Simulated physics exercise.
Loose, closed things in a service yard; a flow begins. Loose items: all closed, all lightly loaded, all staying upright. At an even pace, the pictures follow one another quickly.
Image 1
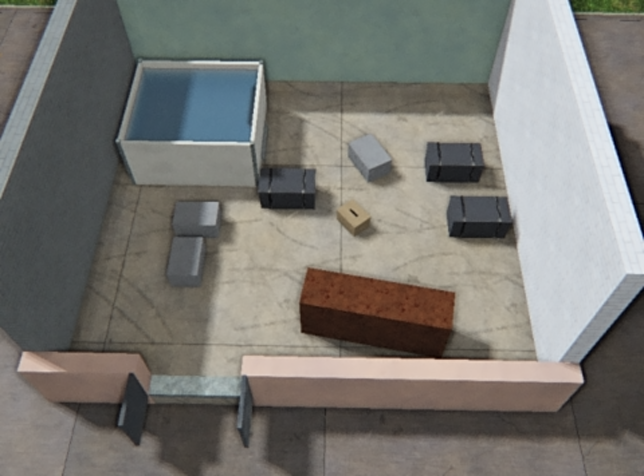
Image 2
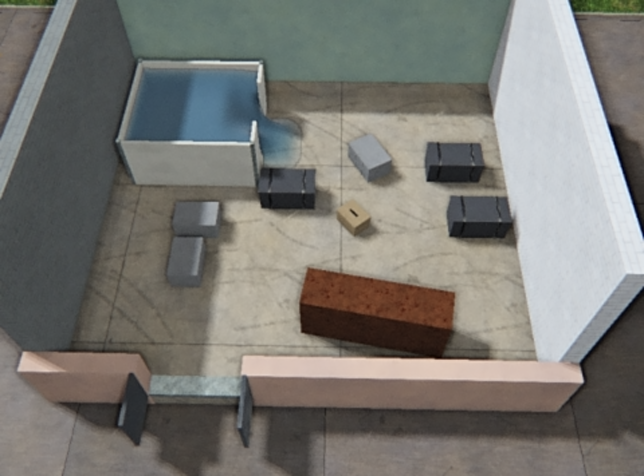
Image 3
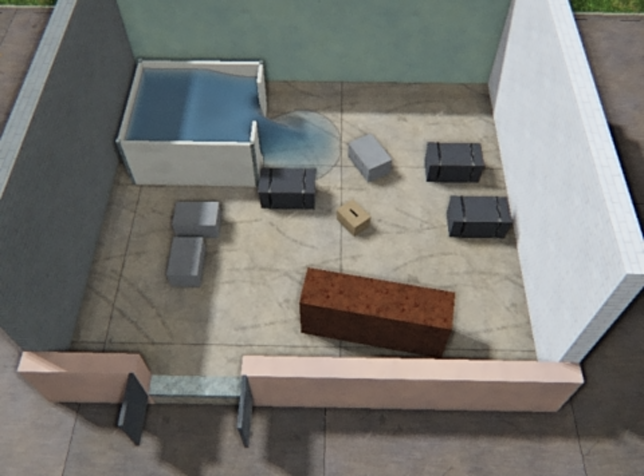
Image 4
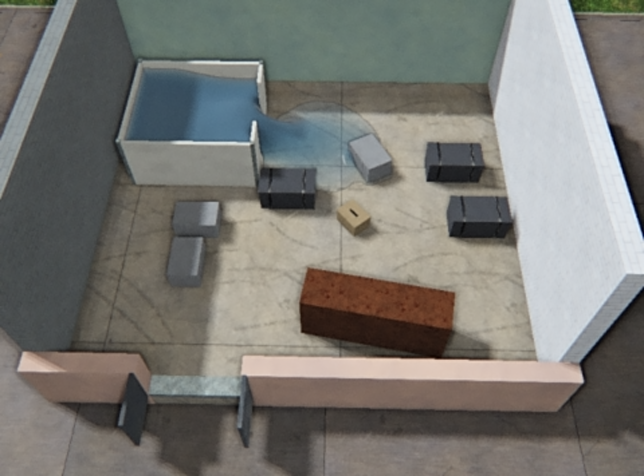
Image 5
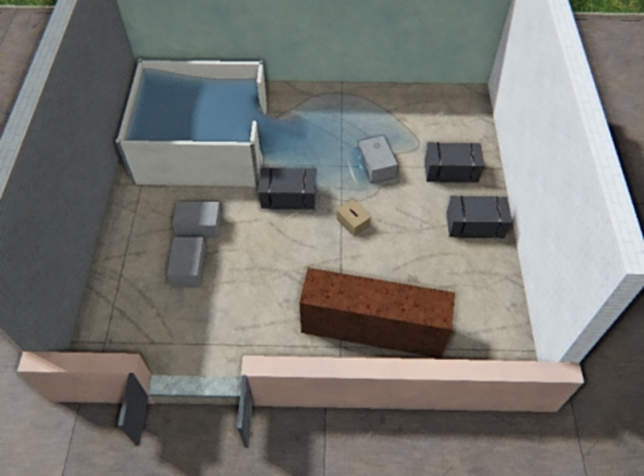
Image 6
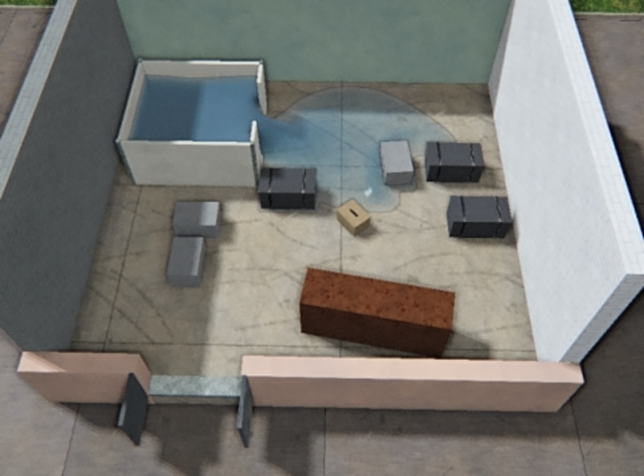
At first, a pale-walled tank of blue water stands in the back left corner of a walled yard scattered with closed boxes. Water then pours from its right side and fans across the floor, reaching a light grey box and pushing it a short way right, while the large rust-brown box stays still.
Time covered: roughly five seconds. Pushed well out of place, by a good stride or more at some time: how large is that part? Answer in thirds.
One to two thirds.
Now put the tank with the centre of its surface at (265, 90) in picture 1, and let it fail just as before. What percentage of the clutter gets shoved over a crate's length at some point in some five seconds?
It works out near 40 %.
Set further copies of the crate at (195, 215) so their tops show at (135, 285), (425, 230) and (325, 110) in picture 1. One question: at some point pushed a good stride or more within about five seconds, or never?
The answers, in order, are remains nearby, displaced a stride and displaced a stride.
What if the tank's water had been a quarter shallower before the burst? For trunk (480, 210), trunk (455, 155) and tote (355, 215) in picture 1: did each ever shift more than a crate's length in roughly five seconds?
Result by item: Covered it; covered it; didn't cover it.
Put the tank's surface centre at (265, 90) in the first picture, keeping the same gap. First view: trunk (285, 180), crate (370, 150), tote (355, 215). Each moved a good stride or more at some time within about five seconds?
Results in order: Never that far / made it that far / never that far.
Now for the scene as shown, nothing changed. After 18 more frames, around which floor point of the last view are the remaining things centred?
Centre estimate: Around (338, 252).
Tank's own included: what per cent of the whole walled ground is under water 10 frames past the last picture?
Roughly 55 per cent.
A moment on, 1 of 7 are well off their spots; 0 afloat.
Next, 1 of 7 are well off their spots; 2 afloat.
Later, 3 of 7 are well off their spots; 2 afloat.
In the end, 3 of 7 are well off their spots, and 3 have been at some point; 2 afloat.
